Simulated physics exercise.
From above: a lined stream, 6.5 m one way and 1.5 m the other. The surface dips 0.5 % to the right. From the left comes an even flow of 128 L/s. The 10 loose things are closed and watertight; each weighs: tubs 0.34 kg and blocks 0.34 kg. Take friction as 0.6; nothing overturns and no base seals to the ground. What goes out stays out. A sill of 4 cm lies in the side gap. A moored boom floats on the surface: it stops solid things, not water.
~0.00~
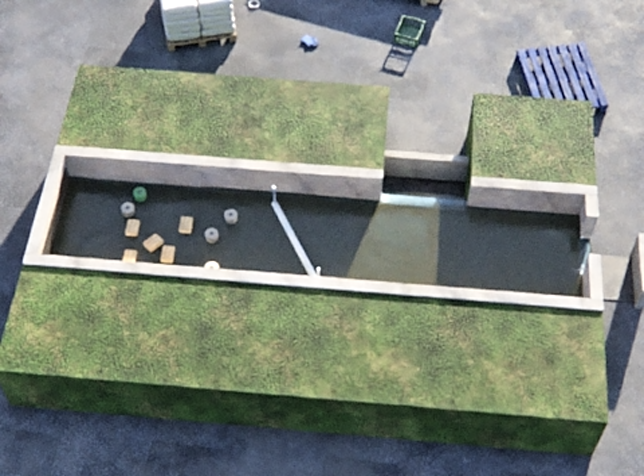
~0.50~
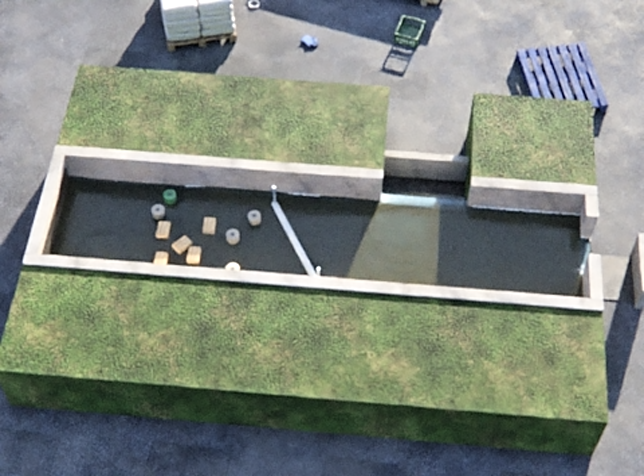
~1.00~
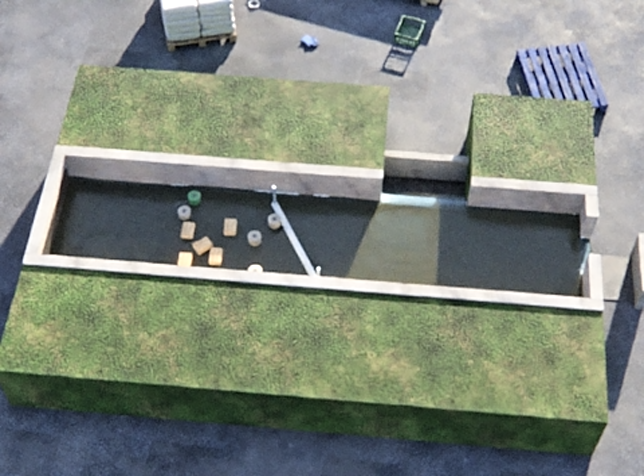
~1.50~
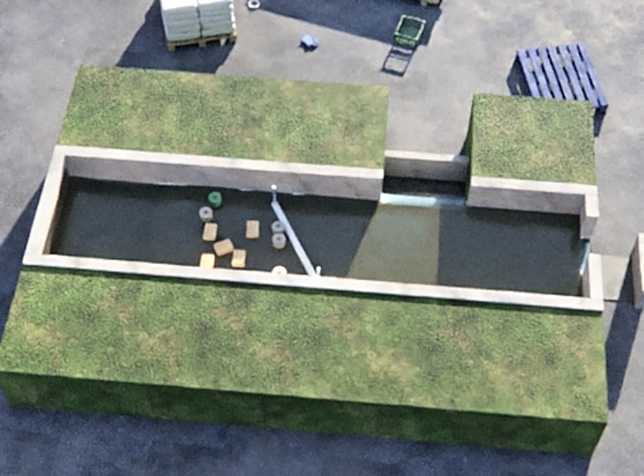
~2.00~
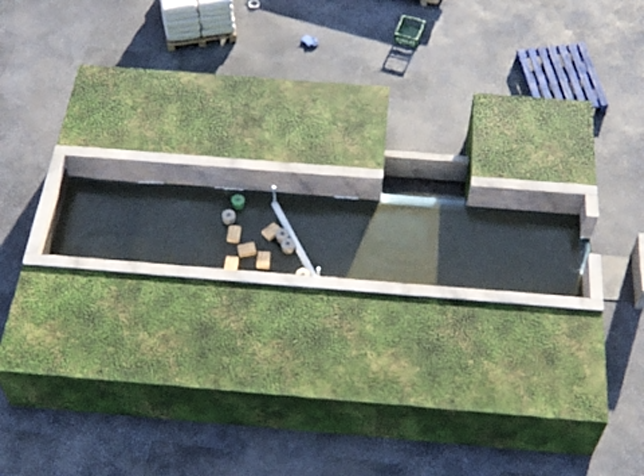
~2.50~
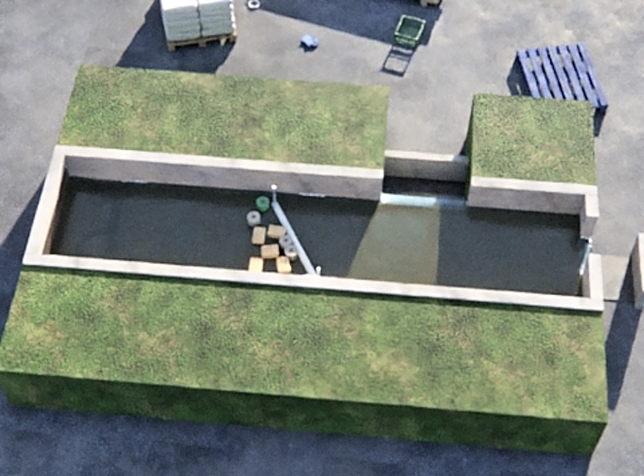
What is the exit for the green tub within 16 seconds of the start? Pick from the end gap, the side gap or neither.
For the green tub, neither.
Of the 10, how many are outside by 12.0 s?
By then 0.
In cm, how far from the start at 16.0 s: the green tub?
Roughly 200 cm.
After 3.5 s the green tub is near (272, 215), 1.7 m from its start, afloat; 0 of 10 are out; 10 afloat.
After 7.2 s the green tub is near (276, 223), 1.8 m from its start, afloat; 0 of 10 are out; 10 afloat.
After 12.0 s the green tub is near (276, 223), 1.8 m from its start, afloat; 0 of 10 are out; 10 afloat.
After 16.0 s the green tub is near (276, 222), 1.8 m from its start, afloat; 0 of 10 are out; 10 afloat.
